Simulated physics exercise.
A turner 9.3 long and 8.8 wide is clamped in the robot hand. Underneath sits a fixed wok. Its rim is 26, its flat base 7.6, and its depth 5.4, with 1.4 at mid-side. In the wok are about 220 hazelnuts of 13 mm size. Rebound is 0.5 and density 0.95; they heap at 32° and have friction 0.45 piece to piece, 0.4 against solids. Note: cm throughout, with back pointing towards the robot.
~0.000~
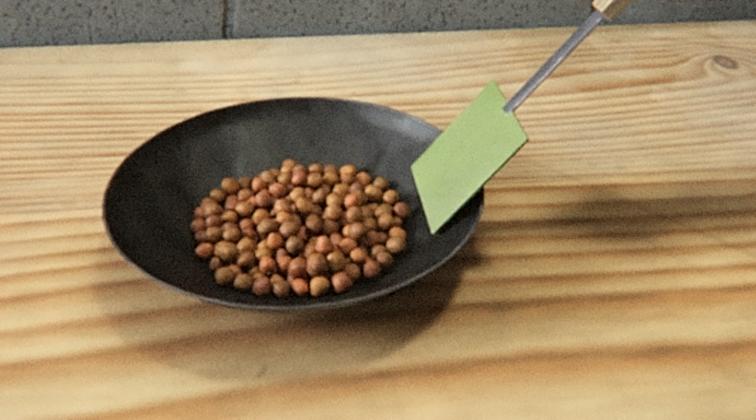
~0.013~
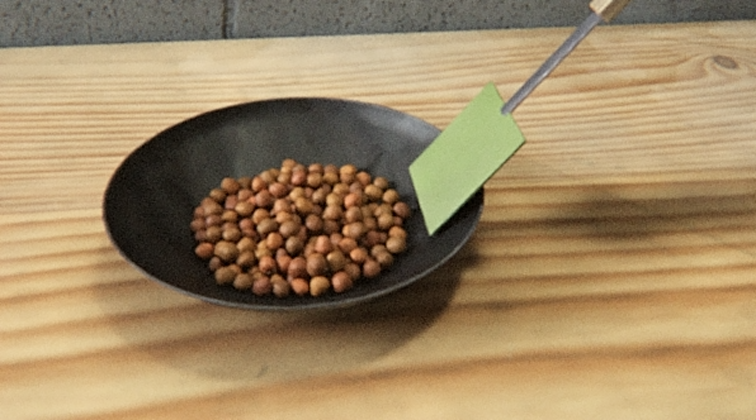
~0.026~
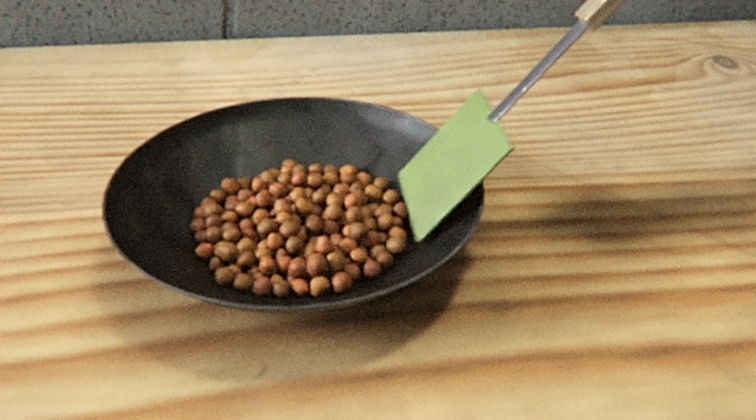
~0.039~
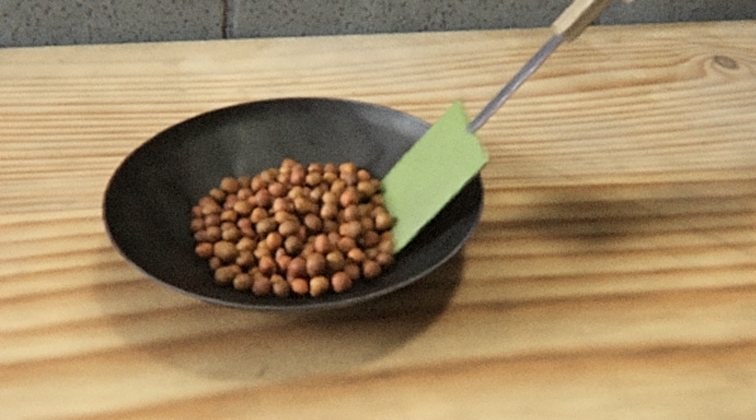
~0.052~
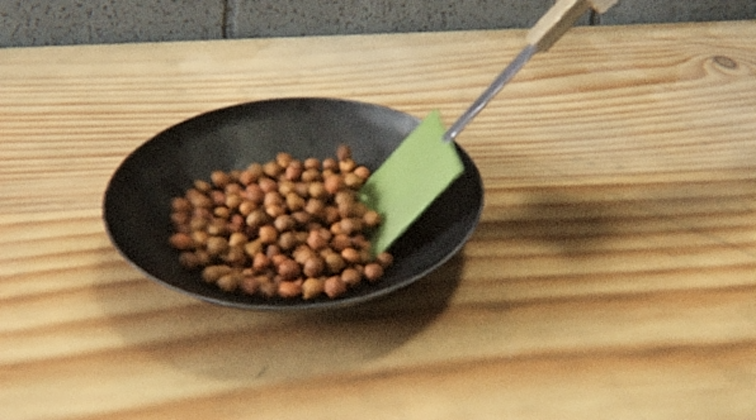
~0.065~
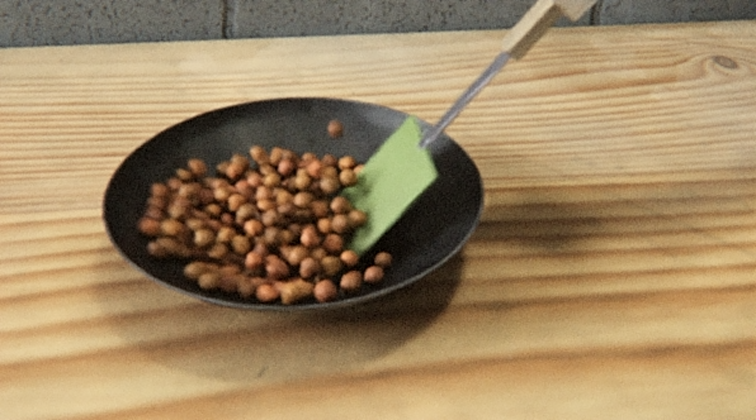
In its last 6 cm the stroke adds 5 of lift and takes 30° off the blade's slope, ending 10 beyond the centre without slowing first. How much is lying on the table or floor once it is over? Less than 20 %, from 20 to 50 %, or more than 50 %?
More than 50 %.
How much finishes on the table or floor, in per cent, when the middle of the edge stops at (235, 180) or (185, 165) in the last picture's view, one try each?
I'd say roughly 45 per cent, then roughly 45 per cent.
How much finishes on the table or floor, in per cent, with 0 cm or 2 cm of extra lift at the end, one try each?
Some 75 and 65 per cent.
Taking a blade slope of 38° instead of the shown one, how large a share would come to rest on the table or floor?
Then roughly 55 percent.
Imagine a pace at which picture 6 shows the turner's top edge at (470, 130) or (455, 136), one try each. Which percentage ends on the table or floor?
First try about 30 %, second try about 45 %.
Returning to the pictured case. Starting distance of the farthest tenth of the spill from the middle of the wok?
That distance is around 105 cm.
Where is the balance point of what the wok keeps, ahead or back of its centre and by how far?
The kept load is shifted forward by about 3.0 cm.
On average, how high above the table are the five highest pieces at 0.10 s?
Roughly 8 cm above the table.
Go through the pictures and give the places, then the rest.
In the first picture, the turner top edge at (510, 108), sloping 51°; upper third of the load around (299, 212), from x 200 to 400, top at y 165; 216 in the wok.
In the second picture, the turner top edge at (508, 109), sloping 51°; upper third of the load around (299, 212), from x 200 to 400, top at y 165.
In the third picture, the turner top edge at (496, 116), sloping 51°; upper third of the load around (299, 212), from x 200 to 400, top at y 165.
In the fourth picture, the turner top edge at (473, 128), sloping 51°; upper third of the load around (298, 215), from x 200 to 395, top at y 165.
In the fifth picture, the turner top edge at (448, 137), sloping 51°; upper third of the load around (275, 212), from x 180 to 385, top at y 155.
In the sixth picture, the turner top edge at (424, 144), sloping 51°; upper third of the load around (254, 207), from x 150 to 385, top at y 130; 216 in the wok.
After 0.10 s, sloping 51°, highest piece 11 above the table; 211 in the wok, 5 on the blade or in flight.
After 0.13 s, sloping 44°, highest piece 13 above the table; 191 in the wok, 25 on the blade or in flight.
After 0.34 s, sloping 21°, highest piece 26 above the table; 84 on the table or floor, 80 in the wok, 52 on the blade or in flight.
After 1.39 s, sloping 21°, highest piece 3 above the table; 136 on the table or floor, 80 in the wok.
In the end, 136 on the table or floor, 80 in the wok. That is 63 % on the table or floor.
